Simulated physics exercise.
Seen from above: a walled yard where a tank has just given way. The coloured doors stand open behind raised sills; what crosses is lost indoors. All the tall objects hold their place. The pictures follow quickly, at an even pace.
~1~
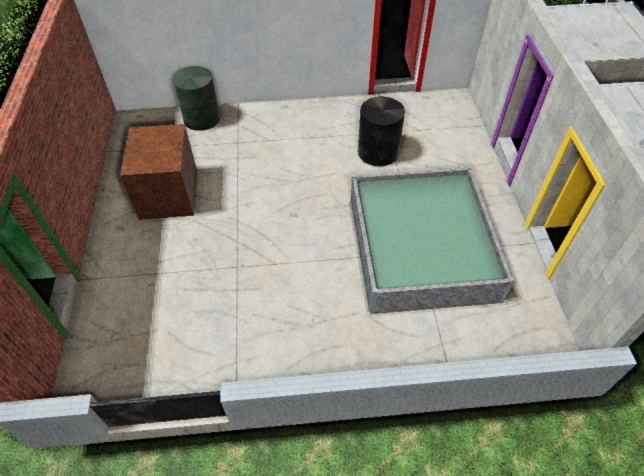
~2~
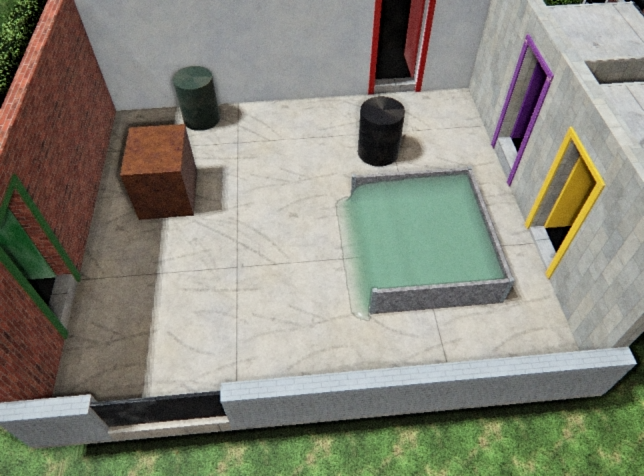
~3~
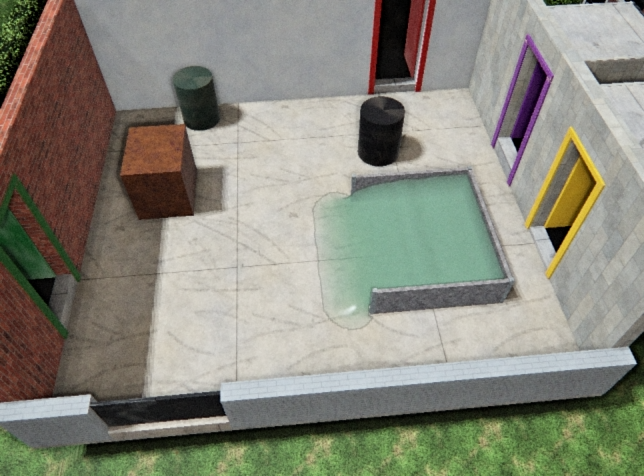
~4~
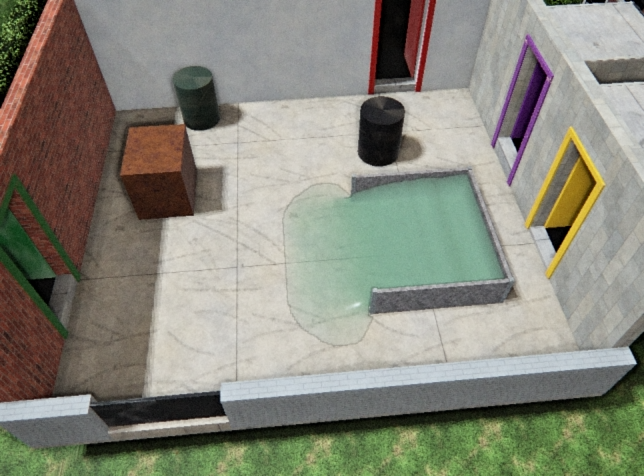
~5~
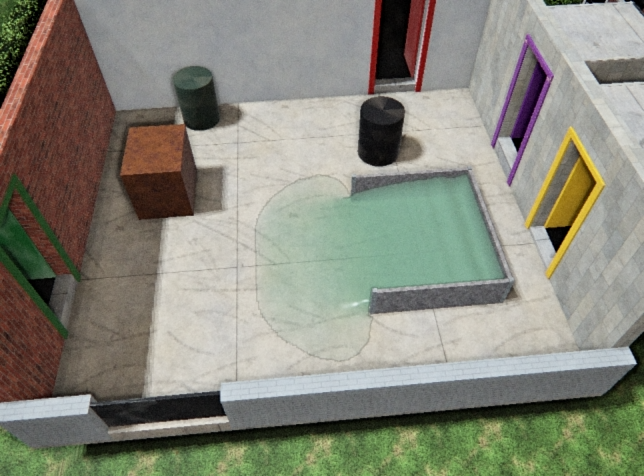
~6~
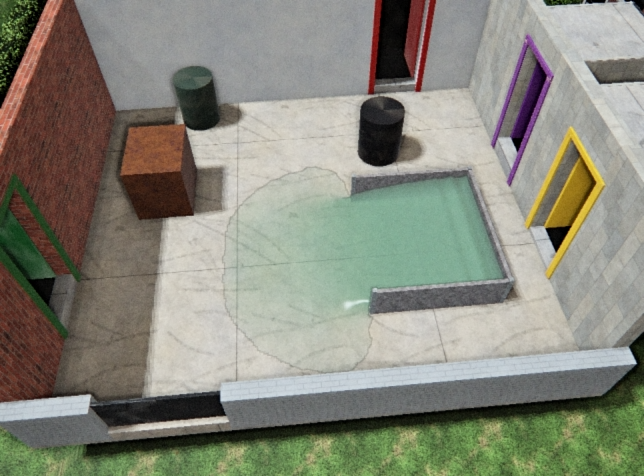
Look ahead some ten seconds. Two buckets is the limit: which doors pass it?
In the end: The purple door stays under that; the yellow door stays under that; the green door stays under that; the red door stays under that.
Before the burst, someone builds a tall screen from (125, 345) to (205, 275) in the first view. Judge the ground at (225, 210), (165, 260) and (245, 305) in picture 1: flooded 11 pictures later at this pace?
As listed: Covered, wet, covered.
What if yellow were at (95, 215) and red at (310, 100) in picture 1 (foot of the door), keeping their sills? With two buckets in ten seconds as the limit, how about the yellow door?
My reading: Yellow takes more.
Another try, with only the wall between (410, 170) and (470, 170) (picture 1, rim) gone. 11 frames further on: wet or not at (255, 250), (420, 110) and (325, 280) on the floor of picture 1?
One after the other: Dry, wet, dry.
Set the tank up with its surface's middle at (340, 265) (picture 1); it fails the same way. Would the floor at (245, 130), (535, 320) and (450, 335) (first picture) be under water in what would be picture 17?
In turn: Free of water, free of water, free of water.
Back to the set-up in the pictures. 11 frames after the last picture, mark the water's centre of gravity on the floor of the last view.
Roughly at (286, 259).
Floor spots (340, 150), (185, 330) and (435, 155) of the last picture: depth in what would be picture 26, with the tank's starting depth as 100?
About 0, 8 and 0 per cent.
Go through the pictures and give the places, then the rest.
The first picture shows the water tank at (426, 228) is whole and still.
In the second picture, the front is at (363, 315), out from the gap at (364, 244).
In the third picture, the front is at (348, 323), out from the gap at (364, 246).
In the fourth picture, the front is at (326, 336), out from the gap at (364, 247).
In the fifth picture, the front is at (289, 336), out from the gap at (364, 247).
In the sixth picture, water pours out at (364, 247) and has run to (237, 315).
A moment on, water covers 35 % of the floor; the purple door not reached, the yellow door not reached, the green door not reached, the red door not reached.
Next, water covers 45 % of the floor; the purple door not reached, the yellow door not reached, the green door wet at the sill, nothing in, the red door not reached.
Then, water covers 55 % of the floor; the purple door not reached, the yellow door not reached, the green door wet at the sill, nothing in, the red door not reached.
Later, water covers 65 % of the floor; the purple door not reached, the yellow door not reached, the green door wet at the sill, nothing in, the red door wet at the sill, nothing in.
In the end, water covers 90 % of the floor; the purple door not reached, the yellow door wet at the sill, nothing in, the green door wet at the sill, nothing in, the red door wet at the sill, nothing in.
